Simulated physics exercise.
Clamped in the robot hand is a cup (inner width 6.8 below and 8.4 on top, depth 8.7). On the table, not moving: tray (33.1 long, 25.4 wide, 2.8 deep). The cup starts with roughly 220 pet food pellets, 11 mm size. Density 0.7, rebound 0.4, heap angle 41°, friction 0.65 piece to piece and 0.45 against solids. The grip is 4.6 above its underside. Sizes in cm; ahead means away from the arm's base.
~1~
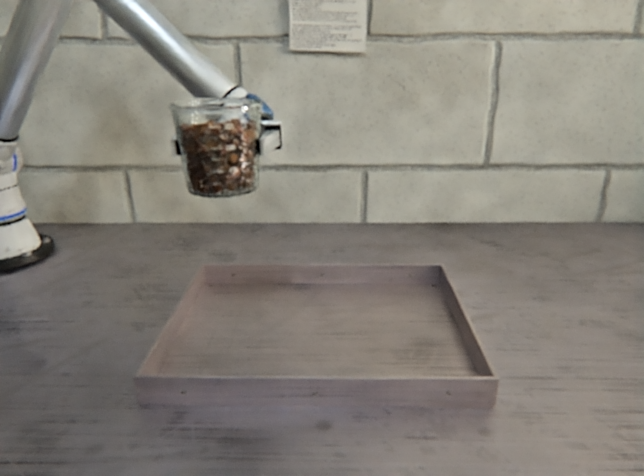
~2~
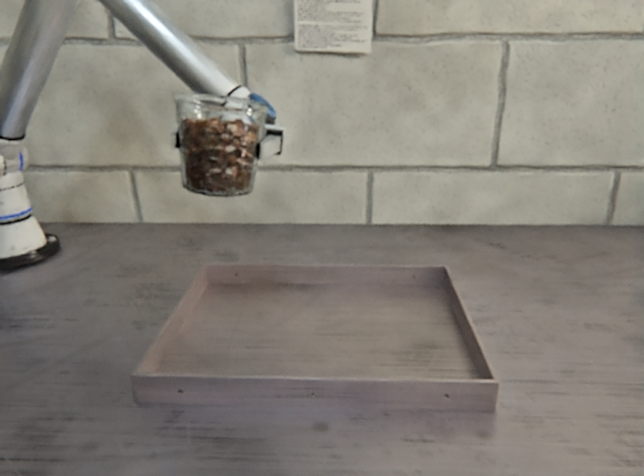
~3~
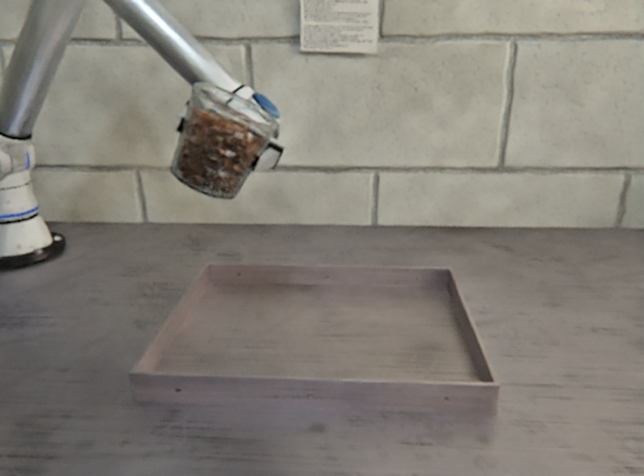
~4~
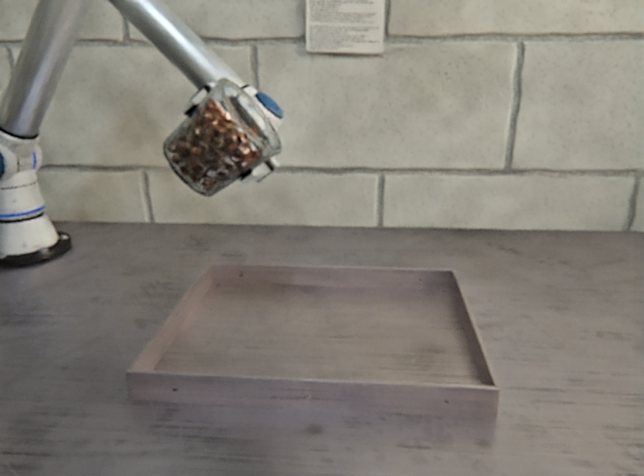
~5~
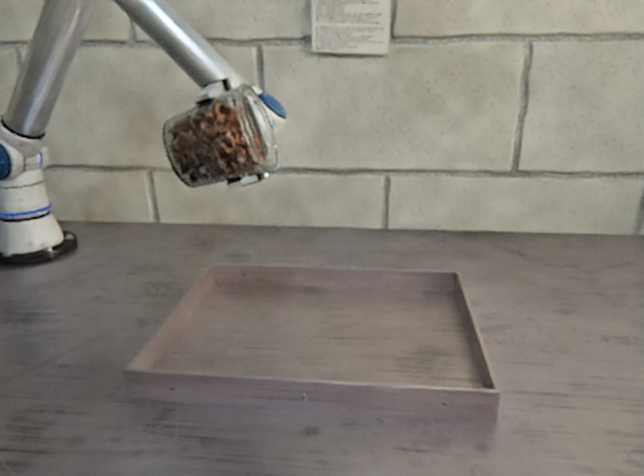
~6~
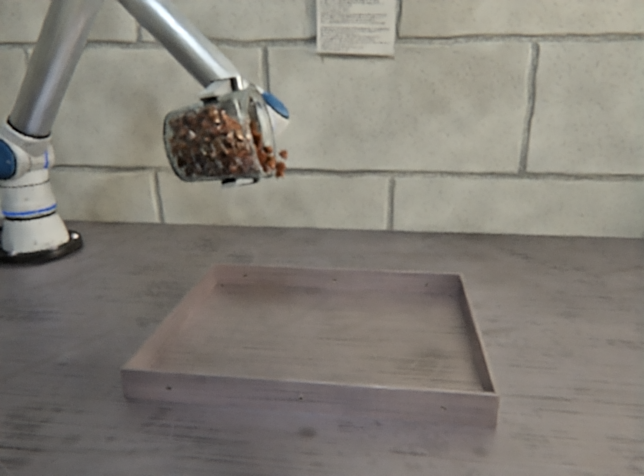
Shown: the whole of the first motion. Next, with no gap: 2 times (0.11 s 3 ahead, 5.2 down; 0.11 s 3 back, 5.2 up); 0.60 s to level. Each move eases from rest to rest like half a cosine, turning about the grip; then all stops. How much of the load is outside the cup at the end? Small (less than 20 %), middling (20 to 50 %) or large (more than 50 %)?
Share outside the cup: Middling (20 to 50 %).
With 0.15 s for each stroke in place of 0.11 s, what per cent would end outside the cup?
It would be near 15 per cent.
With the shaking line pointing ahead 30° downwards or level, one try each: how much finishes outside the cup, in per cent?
About 60 and 100 per cent.
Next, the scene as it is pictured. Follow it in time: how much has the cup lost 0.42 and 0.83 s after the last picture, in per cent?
In turn: 25, 35.
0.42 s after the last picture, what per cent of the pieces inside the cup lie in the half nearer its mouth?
Some 45 per cent.
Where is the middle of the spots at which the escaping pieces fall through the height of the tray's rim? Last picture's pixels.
Around (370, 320).
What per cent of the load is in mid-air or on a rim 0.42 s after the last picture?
Roughly 14 per cent.
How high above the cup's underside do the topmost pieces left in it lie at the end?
About 8.0 cm.
Then, 0.42 s on, tilted 80° forward, highest piece 23 above the table; 162 in the cup, 30 in the tray, 30 in flight or on a rim.
Then, 0.83 s on, tilted 21° forward, highest piece 24 above the table; 149 in the cup, 73 in the tray.
Then, 1.24 s on, level, highest piece 26 above the table; 149 in the cup, 73 in the tray.
Then, 2.29 s on, level, highest piece 26 above the table; 149 in the cup, 73 in the tray.
In the end, 149 in the cup, 73 in the tray. That is 33 % outside the cup.
